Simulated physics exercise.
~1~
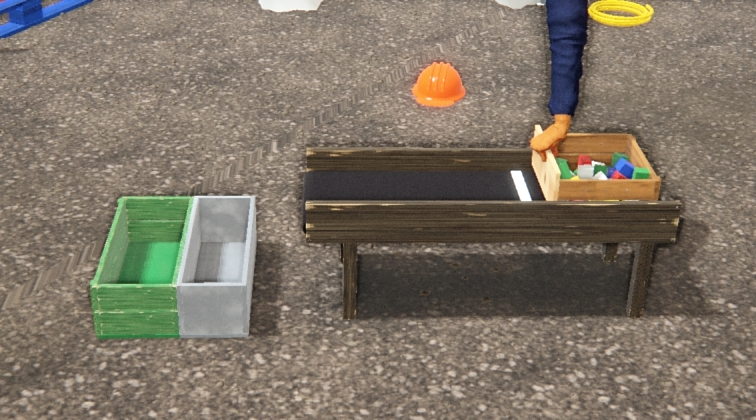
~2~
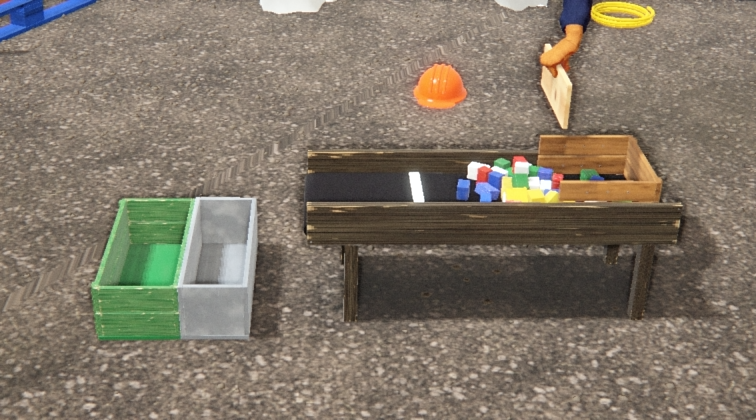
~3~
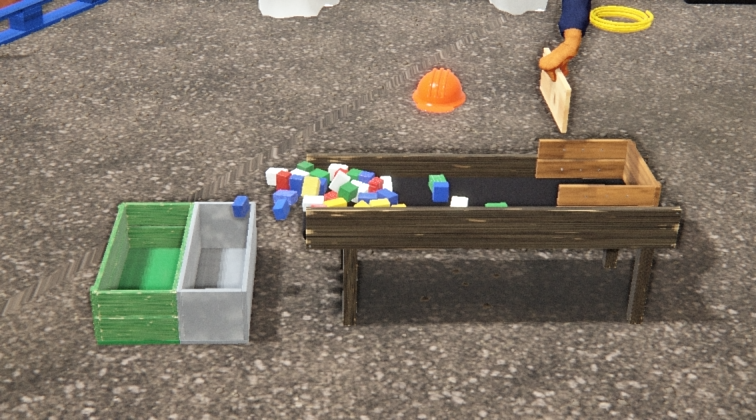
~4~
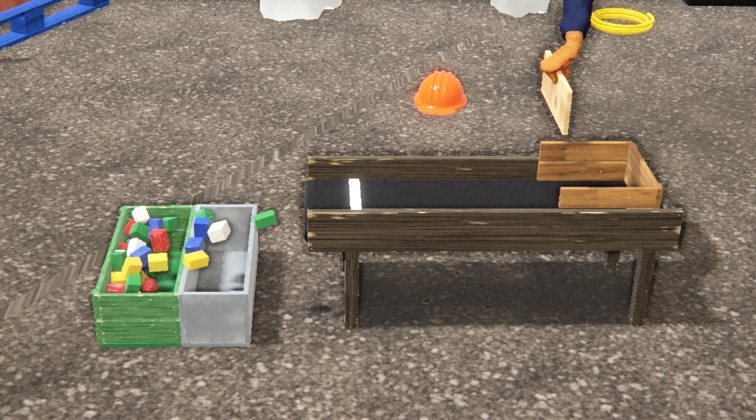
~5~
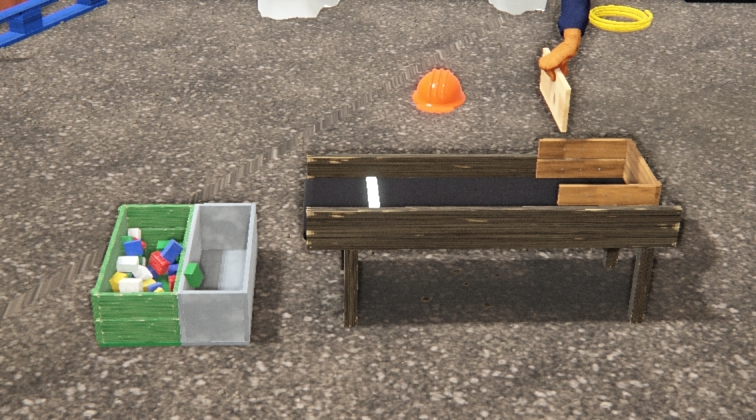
In the video, a gloved hand lifts a wooden gate from a pen of colourful toy bricks, and a dark conveyor belt carries them left. They tumble off the end towards two open containers, most landing in the green tote beyond the grey box, leaving the belt empty.
